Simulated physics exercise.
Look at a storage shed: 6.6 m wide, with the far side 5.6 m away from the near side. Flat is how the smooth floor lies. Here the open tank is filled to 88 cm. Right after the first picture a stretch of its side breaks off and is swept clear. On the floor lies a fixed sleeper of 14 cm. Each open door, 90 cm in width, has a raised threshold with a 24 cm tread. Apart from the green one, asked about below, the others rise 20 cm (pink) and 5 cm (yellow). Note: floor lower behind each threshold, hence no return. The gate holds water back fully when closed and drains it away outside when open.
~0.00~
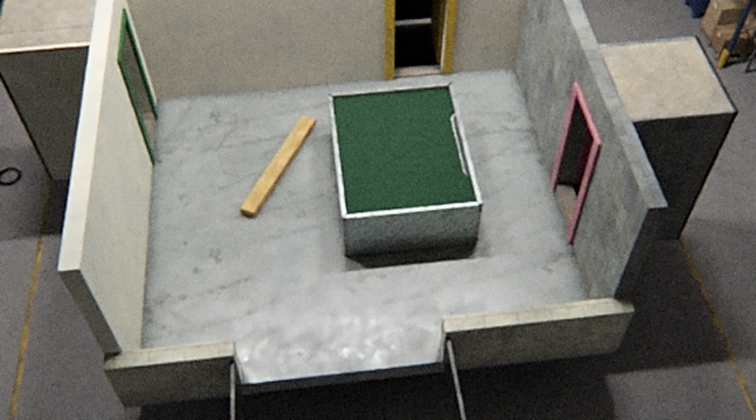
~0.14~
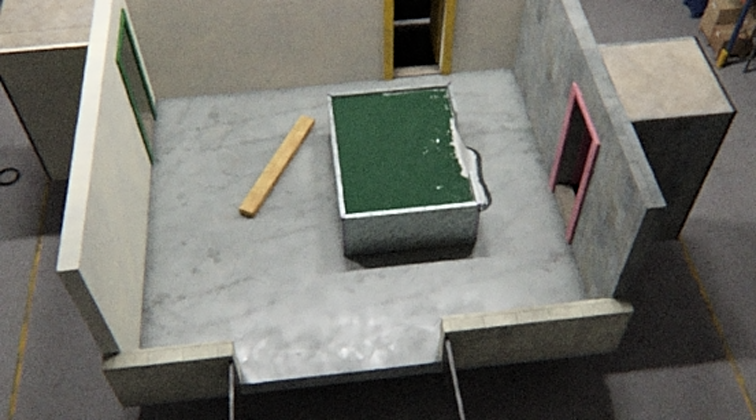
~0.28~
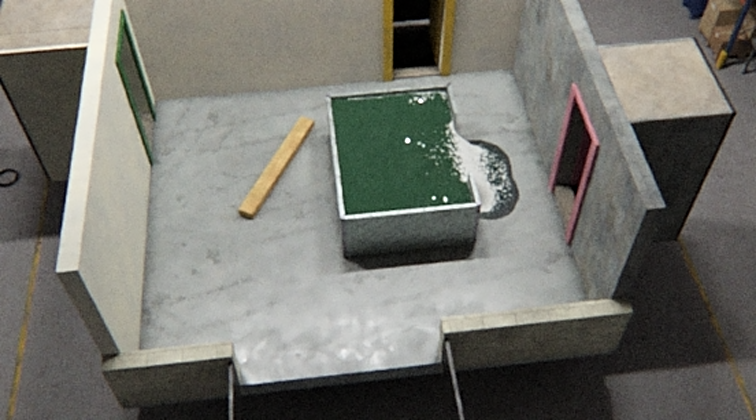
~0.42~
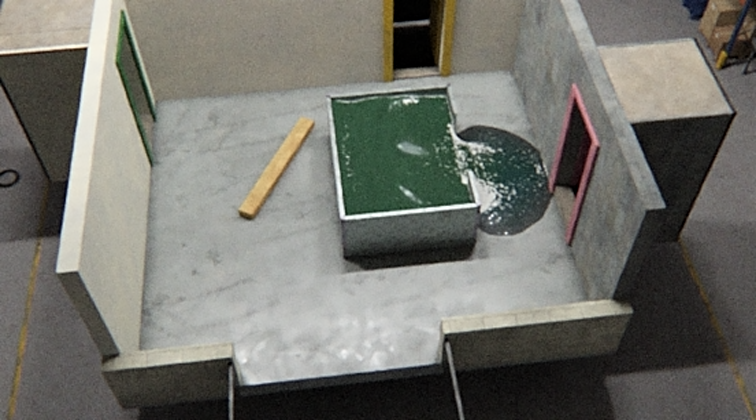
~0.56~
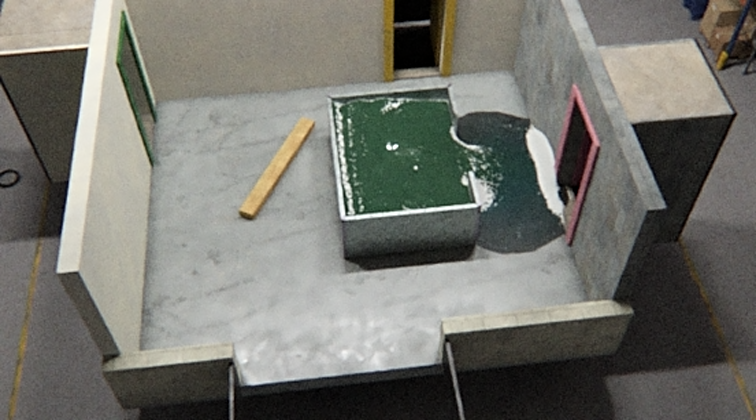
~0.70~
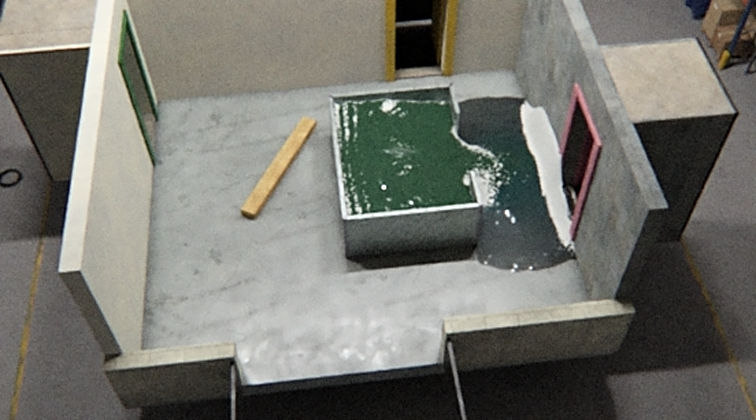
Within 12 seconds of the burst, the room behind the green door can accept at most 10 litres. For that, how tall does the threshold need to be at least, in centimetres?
About 18 centimetres.
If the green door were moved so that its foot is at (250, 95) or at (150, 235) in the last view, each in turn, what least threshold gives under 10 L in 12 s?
Roughly 11.5 cm, then roughly 16 cm.
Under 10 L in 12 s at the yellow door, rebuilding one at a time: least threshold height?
About 15 cm at yellow.
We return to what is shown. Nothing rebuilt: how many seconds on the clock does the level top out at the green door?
Roughly at 6.0 s.
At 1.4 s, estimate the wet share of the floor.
Some 20 per cent is wet.
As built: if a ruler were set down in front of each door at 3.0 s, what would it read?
The pink door has 30 cm, the yellow door 14 cm and the green door 0 cm.
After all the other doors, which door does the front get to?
That's the green one, it comes last.
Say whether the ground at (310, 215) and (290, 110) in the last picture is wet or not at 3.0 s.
Spot one: Bone dry, spot two: Awash.
After 1.4 s water covers 20 % of the floor, deepest (61 cm) near (543, 171); it has not reached the green door.
After 3.0 s water covers 55 % of the floor, deepest (38 cm) near (512, 76); it has not reached the green door.
After 12.0 s water covers 95 % of the floor, deepest (16 cm) near (334, 245); 13 cm at the green door, 0 litres in over its 24 cm threshold.
At the green door as built, the water arrived by 3.6 s and peaked near 20 cm at 6.2 s.
With a threshold of 14.5 cm, 44 litres would have come in within the 12 s; with 20 cm, 4 litres. So under 10 litres takes about 18 cm.
